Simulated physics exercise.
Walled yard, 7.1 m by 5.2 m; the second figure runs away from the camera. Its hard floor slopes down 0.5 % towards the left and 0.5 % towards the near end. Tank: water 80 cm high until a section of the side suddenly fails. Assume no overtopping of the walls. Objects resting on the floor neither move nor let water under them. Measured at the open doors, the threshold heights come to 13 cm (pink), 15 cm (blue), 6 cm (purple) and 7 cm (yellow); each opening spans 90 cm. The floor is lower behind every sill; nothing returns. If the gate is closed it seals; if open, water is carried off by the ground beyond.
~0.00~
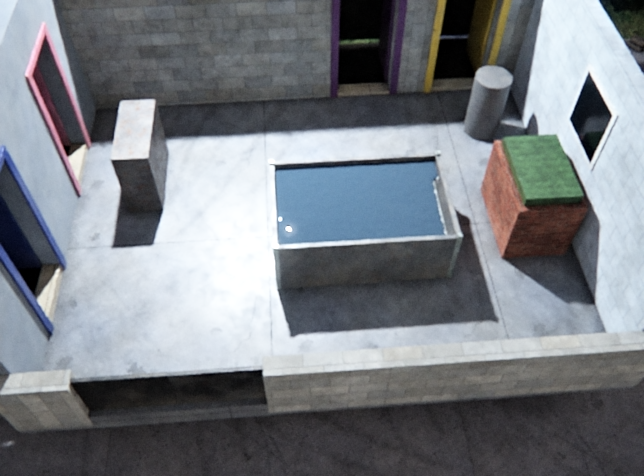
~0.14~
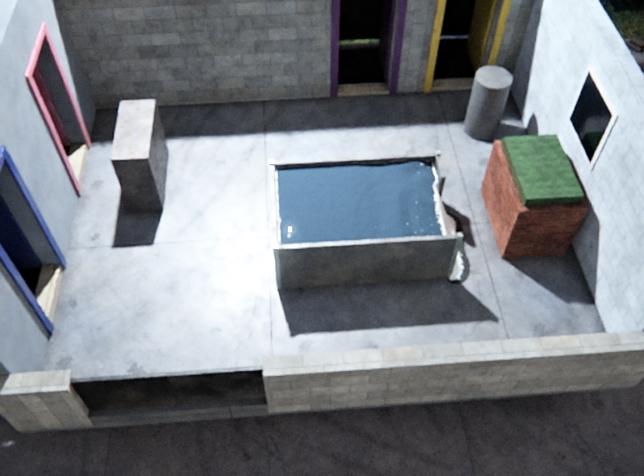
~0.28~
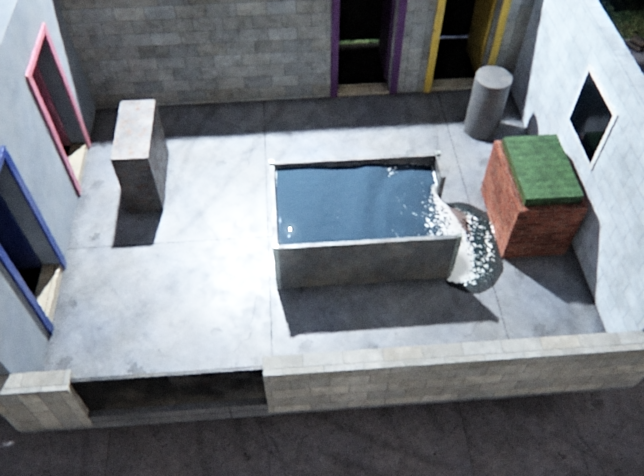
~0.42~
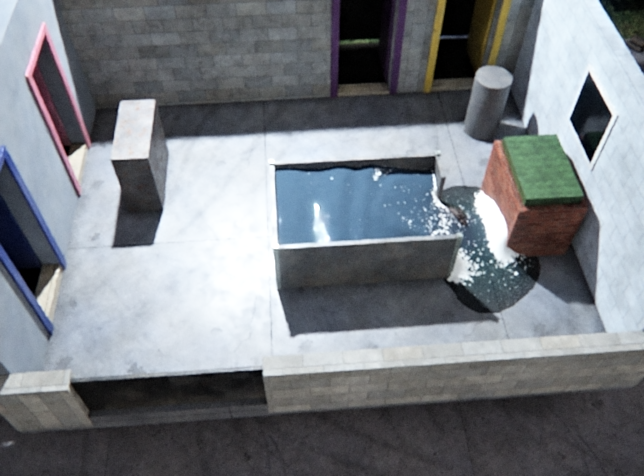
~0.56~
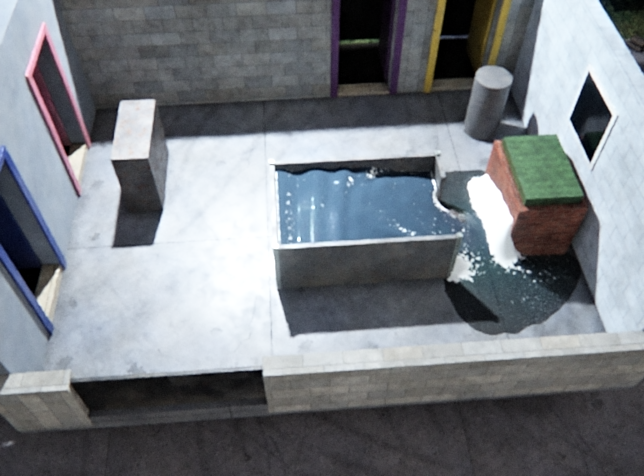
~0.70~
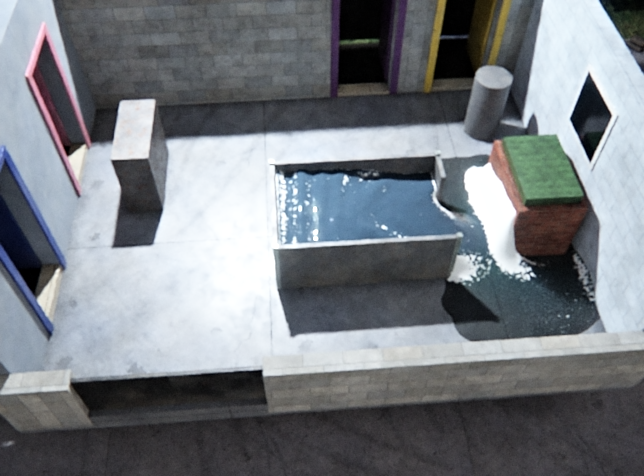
Walled yard with a water tank, its right side giving way and water pouring out, spreading around a red brick block.
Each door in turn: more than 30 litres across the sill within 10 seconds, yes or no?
Answers: Pink door, no; blue door, no; purple door, yes; yellow door, yes.
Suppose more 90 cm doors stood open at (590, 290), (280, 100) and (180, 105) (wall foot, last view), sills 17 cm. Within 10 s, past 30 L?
The first one exceeds it, the second one doesn't reach it, and the third one doesn't reach it.
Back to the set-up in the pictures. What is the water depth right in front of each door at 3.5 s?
Depths in centimetres - pink: 0, blue: 0, purple: 13, yellow: 9.
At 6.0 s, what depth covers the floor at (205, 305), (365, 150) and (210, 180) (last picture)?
4, 1 and 2 cm, respectively.
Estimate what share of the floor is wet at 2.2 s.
About 35 per cent.
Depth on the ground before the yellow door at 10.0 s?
7.0 cm or so.
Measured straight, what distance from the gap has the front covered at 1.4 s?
Around 3.2 metres.
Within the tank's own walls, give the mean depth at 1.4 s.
I'd put the mean depth near 49 centimetres.
After 1.4 s water covers 25 % of the floor and is deepest (57 cm) near (489, 239); pink door not reached, blue door not reached, purple door not reached, yellow door not reached.
After 2.2 s water covers 35 % of the floor and is deepest (42 cm) near (489, 239); pink door not reached, blue door not reached, purple door 15 cm at the sill, 10 L in, yellow door 11 cm at the sill, 8 L in.
After 3.5 s water covers 60 % of the floor and is deepest (27 cm) near (523, 353); pink door not reached, blue door not reached, purple door 13 cm at the sill, 54 L in, yellow door 9 cm at the sill, 26 L in.
After 6.0 s water covers 90 % of the floor and is deepest (20 cm) near (37, 402); pink door 6 cm at the sill, 0 L in, blue door 14 cm at the sill, 0 L in, purple door 11 cm at the sill, 90 L in, yellow door 10 cm at the sill, 46 L in.
After 10.0 s water covers 95 % of the floor and is deepest (14 cm) near (128, 195); pink door 13 cm at the sill, 2 L in, blue door 10 cm at the sill, 0 L in, purple door 6 cm at the sill, 104 L in, yellow door 7 cm at the sill, 58 L in.
